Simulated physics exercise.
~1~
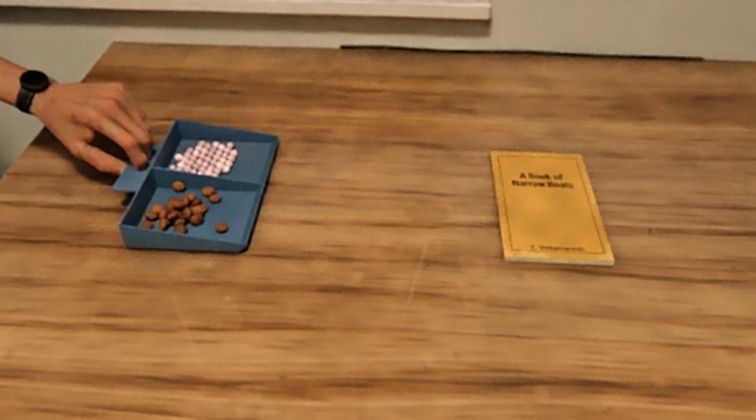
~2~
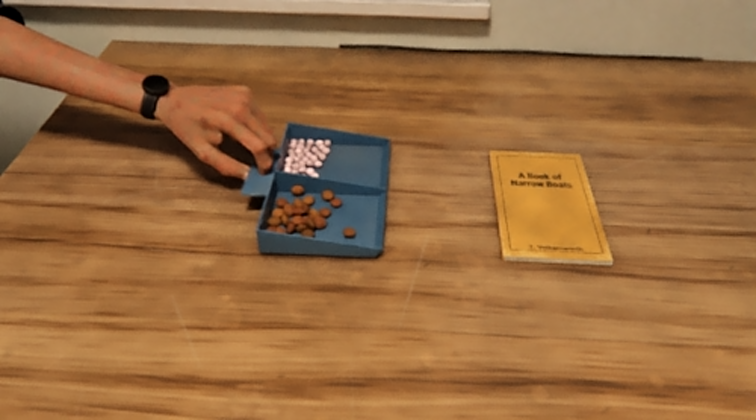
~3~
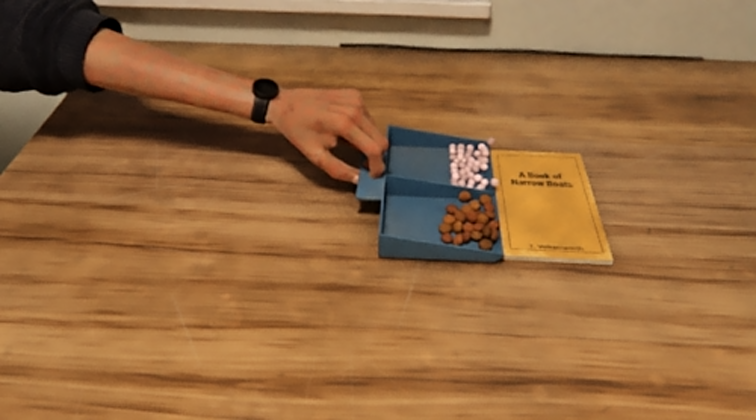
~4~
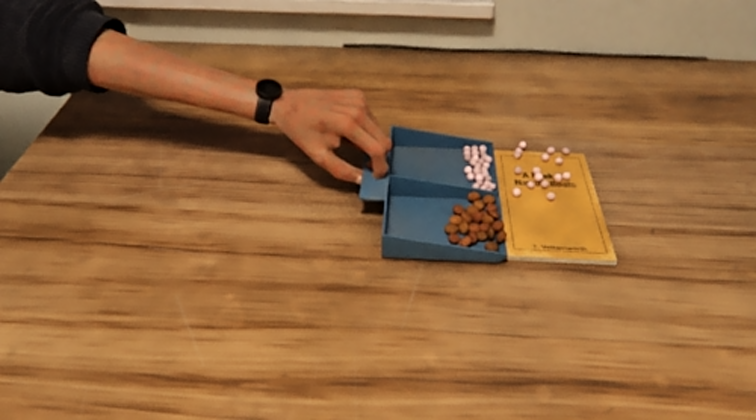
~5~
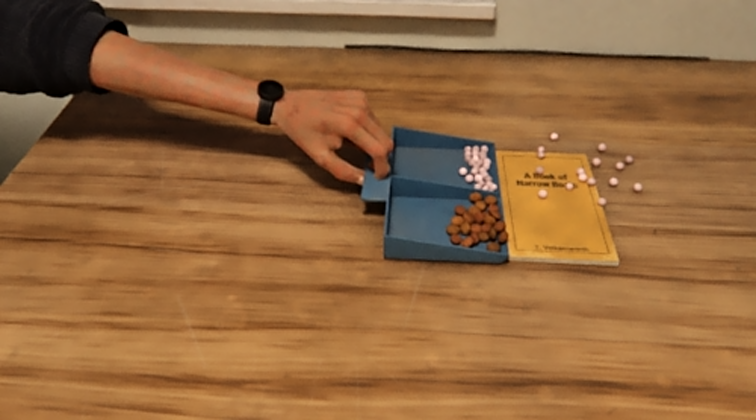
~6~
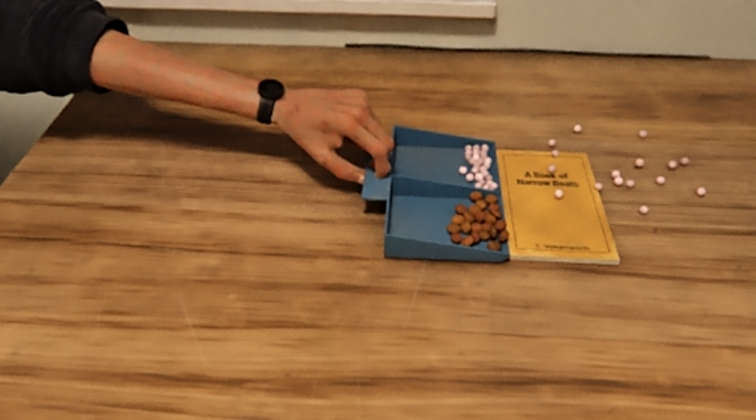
To begin with, a hand wearing a dark watch holds the back of a divided blue tray on a wooden surface, with small pale pink pieces in the far section and brown nuggets in the near one. The hand pushes the tray right, towards a thin yellow book lying flat. The tray stops against the book, and both batches slide forward to the front rim. Some pink pieces tumble over the rim, scattering across the book and beyond it. Finally, about a third of the pink pieces are out, while all the brown ones remain inside.
